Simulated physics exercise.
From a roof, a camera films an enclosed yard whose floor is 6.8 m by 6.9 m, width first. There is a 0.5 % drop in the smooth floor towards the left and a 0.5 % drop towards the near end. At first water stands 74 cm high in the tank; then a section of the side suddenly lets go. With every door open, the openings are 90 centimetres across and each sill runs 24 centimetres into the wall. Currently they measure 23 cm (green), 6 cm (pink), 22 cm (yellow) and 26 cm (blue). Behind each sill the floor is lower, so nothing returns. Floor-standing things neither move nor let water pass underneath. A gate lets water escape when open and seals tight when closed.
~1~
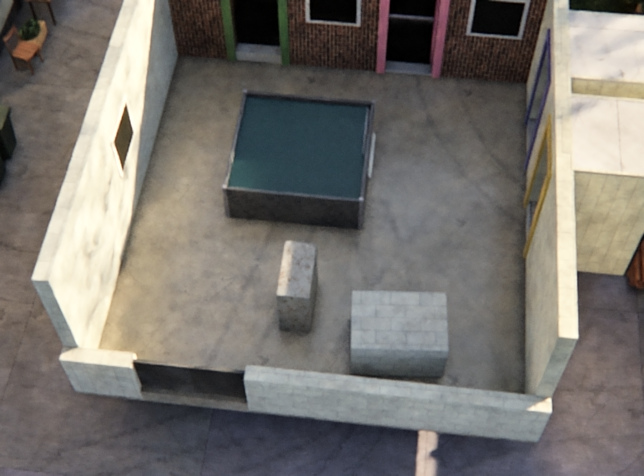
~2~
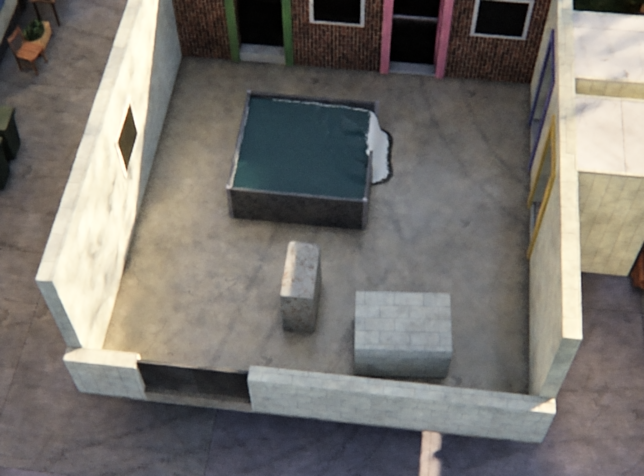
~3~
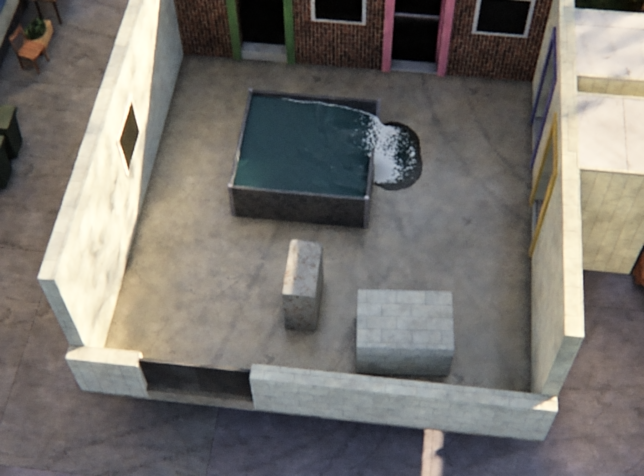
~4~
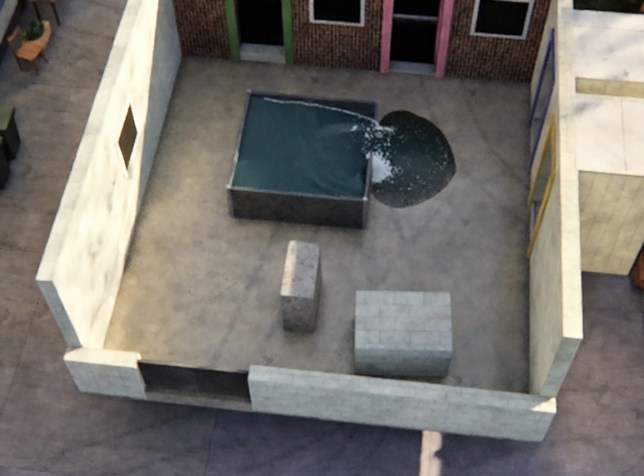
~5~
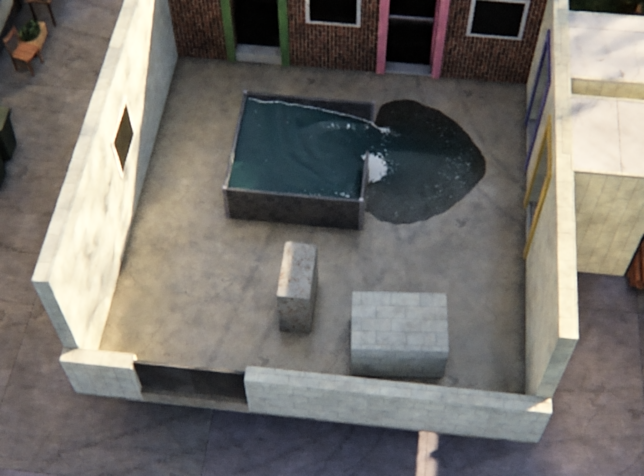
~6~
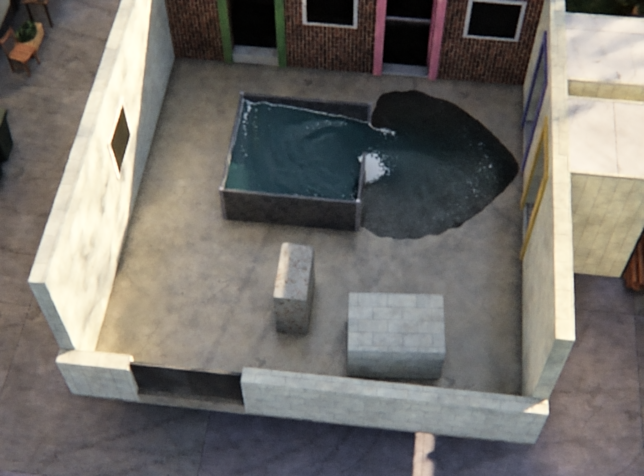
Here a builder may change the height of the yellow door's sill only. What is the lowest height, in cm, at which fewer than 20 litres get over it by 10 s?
18 cm.
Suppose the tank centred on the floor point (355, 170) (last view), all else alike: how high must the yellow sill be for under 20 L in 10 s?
In this case, 12.0 cm or so.
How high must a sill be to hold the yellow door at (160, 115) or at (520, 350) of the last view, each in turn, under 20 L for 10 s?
First place around 8.0 cm, second around 14.5 cm.
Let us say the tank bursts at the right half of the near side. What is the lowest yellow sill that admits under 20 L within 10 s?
About 9.0 cm.
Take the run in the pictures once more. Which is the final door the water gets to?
Final door: Green.
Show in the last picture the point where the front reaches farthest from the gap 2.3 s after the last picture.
Roughly at (514, 419) in the last view.
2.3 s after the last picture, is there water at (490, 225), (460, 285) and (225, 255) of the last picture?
Status: Submerged / submerged / clear.
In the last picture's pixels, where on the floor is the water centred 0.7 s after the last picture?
(339, 171), roughly.
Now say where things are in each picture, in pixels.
In the first frame, still water, 74 cm deep, in the tank at (301, 147); the yellow door at (536, 195) is dry.
In the second frame, the front is at (388, 176), 0.4 m from the gap at (371, 146); 0.3 m2 of floor is wet, 74 cm left at the back.
In the third frame, the gap is at (373, 146), the front 0.8 m out at (417, 171); the back of the tank holds 74 cm.
In the fourth frame, water pours out at (371, 148) and has run 1.4 m, to (449, 173); about 8 cm deep outside, 74 cm at the back.
In the fifth frame, the gap is at (368, 149), the front 2.0 m out at (479, 174); the back of the tank holds 74 cm.
In the sixth frame, the front is at (513, 165), 2.7 m from the gap at (364, 150); 5.7 m2 of floor is wet, 70 cm left at the back; the yellow door at (533, 197), 3.2 m from the gap, is still 0.9 m from the nearest water.
Then, 0.7 s after the last picture water covers 25 % of the floor, deepest (40 cm) near (377, 156); 19 cm at the yellow door, 0 litres in over its 22 cm sill.
Then, 2.3 s after the last picture water covers 35 % of the floor, deepest (30 cm) near (496, 182); 20 cm at the yellow door, 4 litres in over its 22 cm sill.
Then, 9.3 s after the last picture water covers 95 % of the floor, deepest (15 cm) near (478, 415); 8 cm at the yellow door, 5 litres in over its 22 cm sill.
At the yellow door as built, the water peaked near 24 cm, 1.5 s after the last picture.
With a sill of 16.5 cm, 31 litres would have come in within the 10 s; with 22 cm, 5 litres. So under 20 litres takes about 18 cm.
